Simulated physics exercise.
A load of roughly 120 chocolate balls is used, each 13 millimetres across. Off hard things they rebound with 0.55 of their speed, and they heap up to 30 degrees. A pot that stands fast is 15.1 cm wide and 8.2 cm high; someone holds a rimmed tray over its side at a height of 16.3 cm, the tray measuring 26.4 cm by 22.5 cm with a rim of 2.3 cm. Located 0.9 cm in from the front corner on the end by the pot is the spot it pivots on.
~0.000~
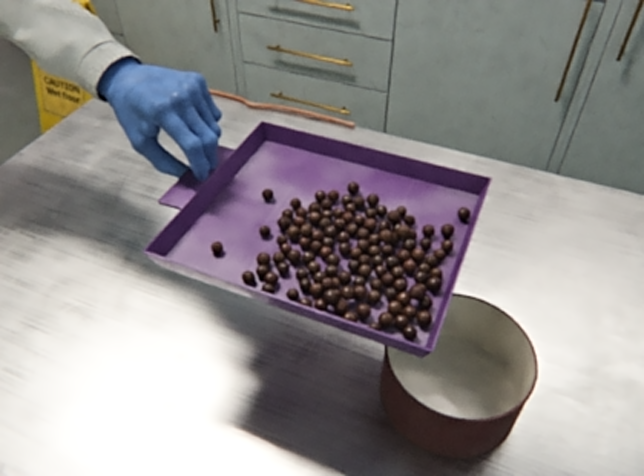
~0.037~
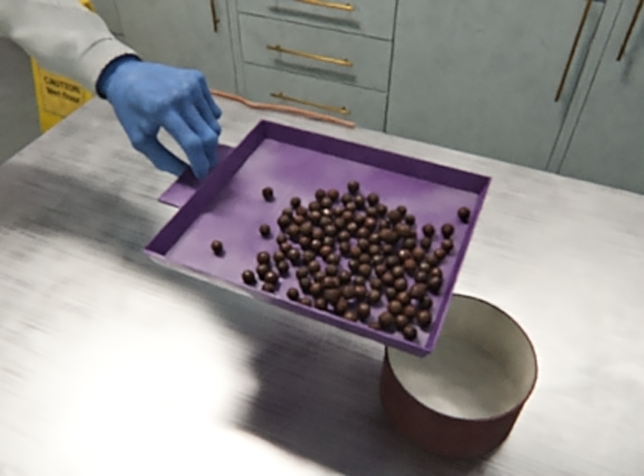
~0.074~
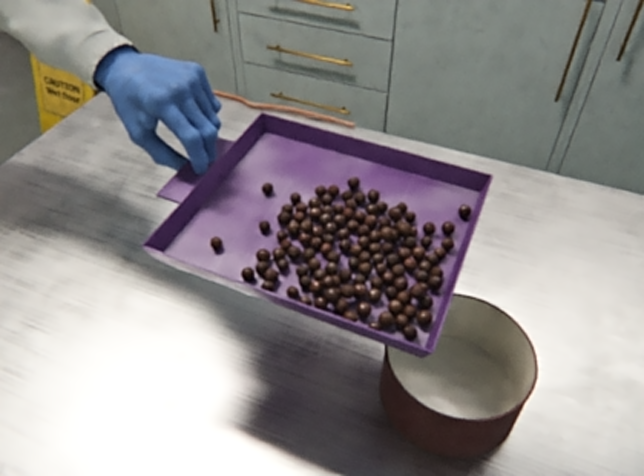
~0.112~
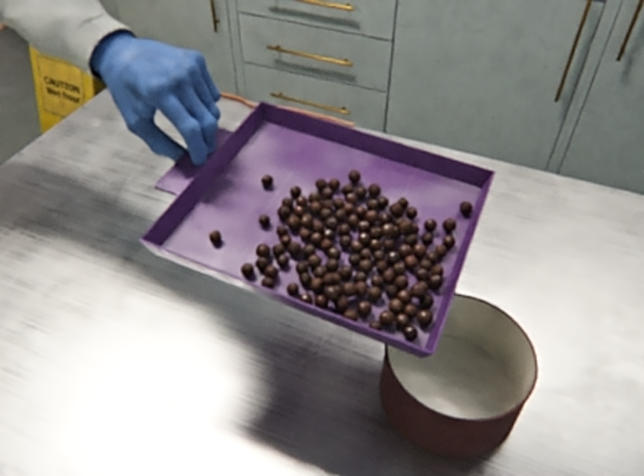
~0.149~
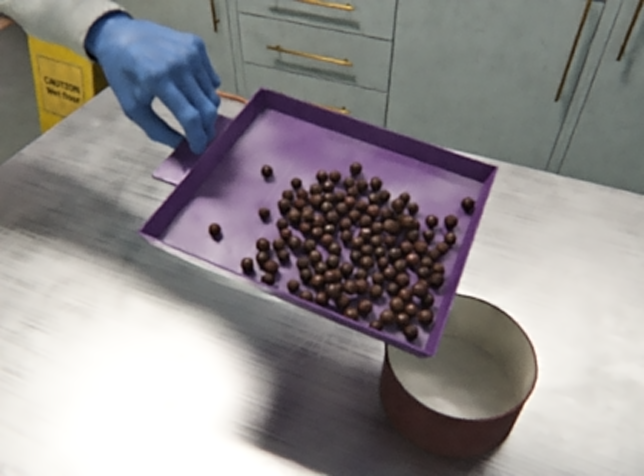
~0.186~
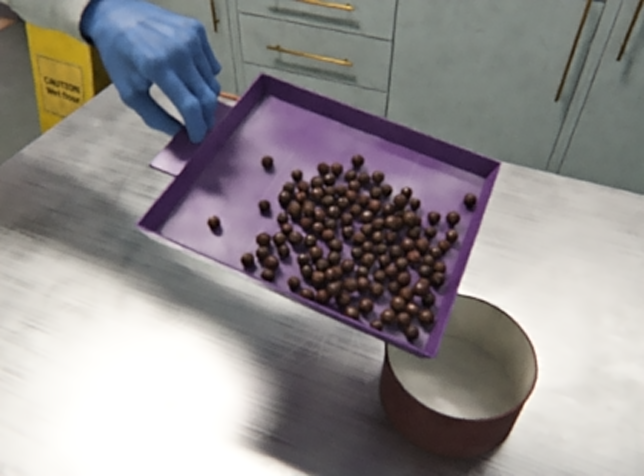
A blue-gloved hand slightly tilts a purple tray of chocolate balls beside a pot.
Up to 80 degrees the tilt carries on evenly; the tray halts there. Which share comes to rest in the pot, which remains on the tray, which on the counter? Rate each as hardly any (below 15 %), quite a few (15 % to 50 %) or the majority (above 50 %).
I would put it this way: Pot: Hardly any, tray: Hardly any, counter: The majority.
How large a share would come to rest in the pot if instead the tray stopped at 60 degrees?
Around 0 in a hundred.
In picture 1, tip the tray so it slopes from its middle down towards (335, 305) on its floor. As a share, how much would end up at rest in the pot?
My guess is roughly 0 percent.
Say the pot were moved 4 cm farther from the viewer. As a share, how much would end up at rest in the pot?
In that setup it would come to near 0 per cent.
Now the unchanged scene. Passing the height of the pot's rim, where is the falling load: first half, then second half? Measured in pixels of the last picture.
Earlier half close to (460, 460), later half at (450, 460) in pixels.
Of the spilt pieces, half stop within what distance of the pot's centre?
That comes to near 20 cm.
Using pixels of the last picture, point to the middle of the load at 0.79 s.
I'd put it close to (422, 260).
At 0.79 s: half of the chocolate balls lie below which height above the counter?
Median height: Approx. 26 cm.
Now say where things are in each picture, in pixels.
The first picture shows tray tilt 0 degrees, front corners at (153, 249) and (426, 342); middle of the pieces at (356, 254); pot at (460, 351).
The second picture shows tray tilt 1 degrees, front corners at (153, 247) and (426, 342); middle of the pieces at (356, 253).
The third picture shows tray tilt 2 degrees, front corners at (152, 244) and (427, 342); middle of the pieces at (356, 251).
The fourth picture shows tray tilt 5 degrees, front corners at (150, 237) and (427, 344), lowest corner right front; middle of the pieces at (357, 247).
The fifth picture shows tray tilt 8 degrees, front corners at (148, 230) and (428, 345), lowest corner right front; middle of the pieces at (358, 243).
The sixth picture shows tray tilt 12 degrees, front corners at (147, 222) and (429, 347), lowest corner right front; middle of the pieces at (359, 239); pot at (460, 351). The tray's pace is about 90 degrees a second.
After 0.55 s, tilt 45 degrees; the tray holds 100 %, the pot 0 %.
Then, at 0.79 s, tilt 67 degrees; the tray holds 100 %, the pot 0 %.
After 1.14 s, tilt 80 degrees; the tray holds 55 %, the pot 0 %.
By 2.7 s all is still; pot 5 %, tray 0 %, counter 95 %.
